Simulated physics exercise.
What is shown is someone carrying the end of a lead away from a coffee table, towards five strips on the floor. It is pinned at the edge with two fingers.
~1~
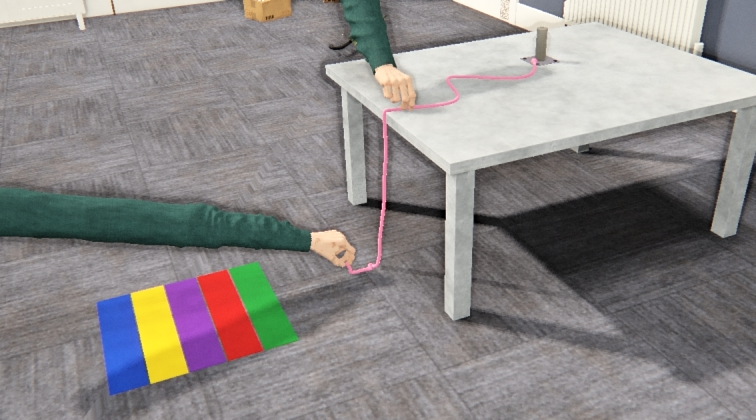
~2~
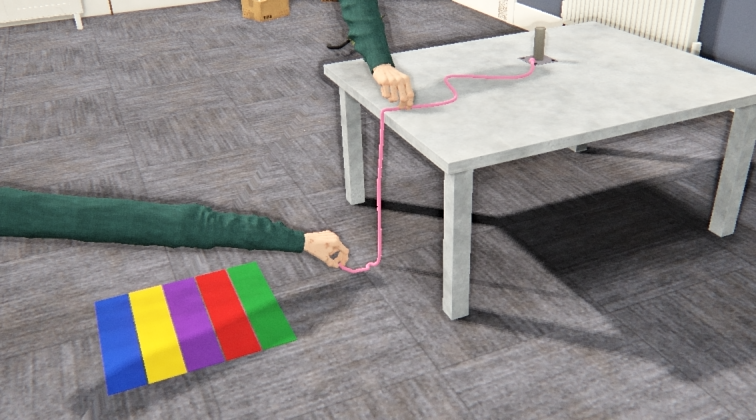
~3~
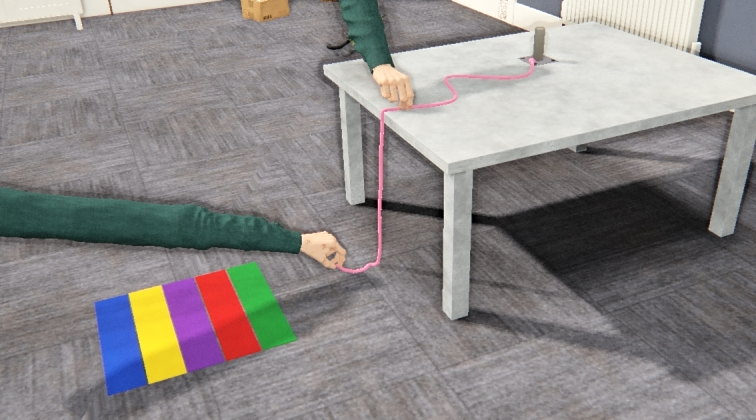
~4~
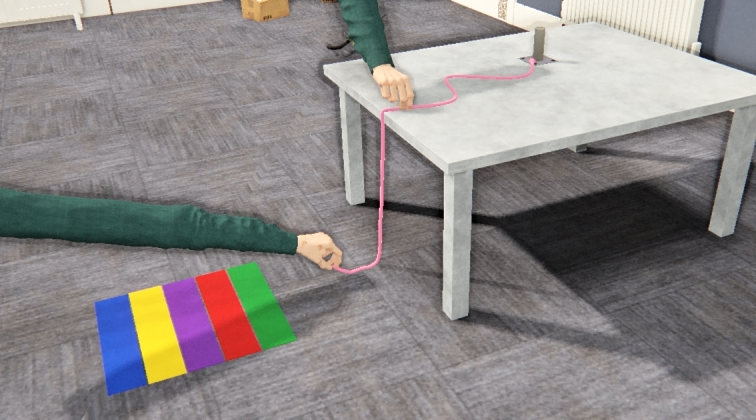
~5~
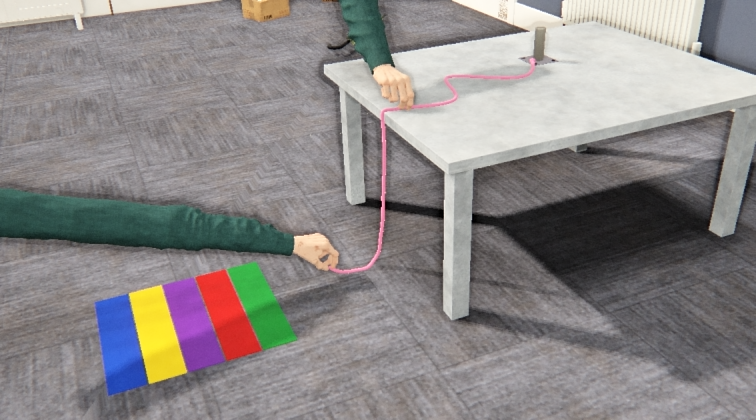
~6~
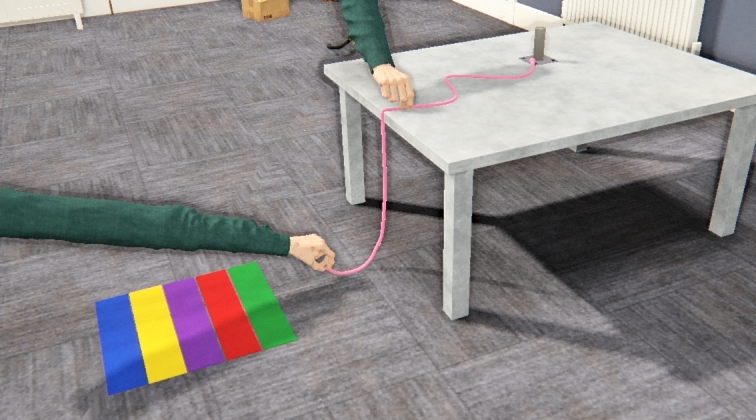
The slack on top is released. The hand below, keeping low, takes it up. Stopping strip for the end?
Yellow.
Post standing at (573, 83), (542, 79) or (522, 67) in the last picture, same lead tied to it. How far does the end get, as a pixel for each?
In order, it comes out close to (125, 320), (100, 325) and (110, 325).
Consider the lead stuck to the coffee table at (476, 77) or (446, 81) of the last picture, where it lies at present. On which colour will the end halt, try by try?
You'd see purple the first time and purple the second.
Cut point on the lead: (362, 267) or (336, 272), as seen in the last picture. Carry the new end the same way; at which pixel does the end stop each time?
Roughly (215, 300), (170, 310).
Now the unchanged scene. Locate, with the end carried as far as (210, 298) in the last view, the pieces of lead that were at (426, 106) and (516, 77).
(373, 137) and (488, 73), approximately.
Soon after, end near (210, 298); over red.
After that, end near (172, 308); over purple.
At the stop, end near (149, 314); over yellow. It halts on the yellow strip.
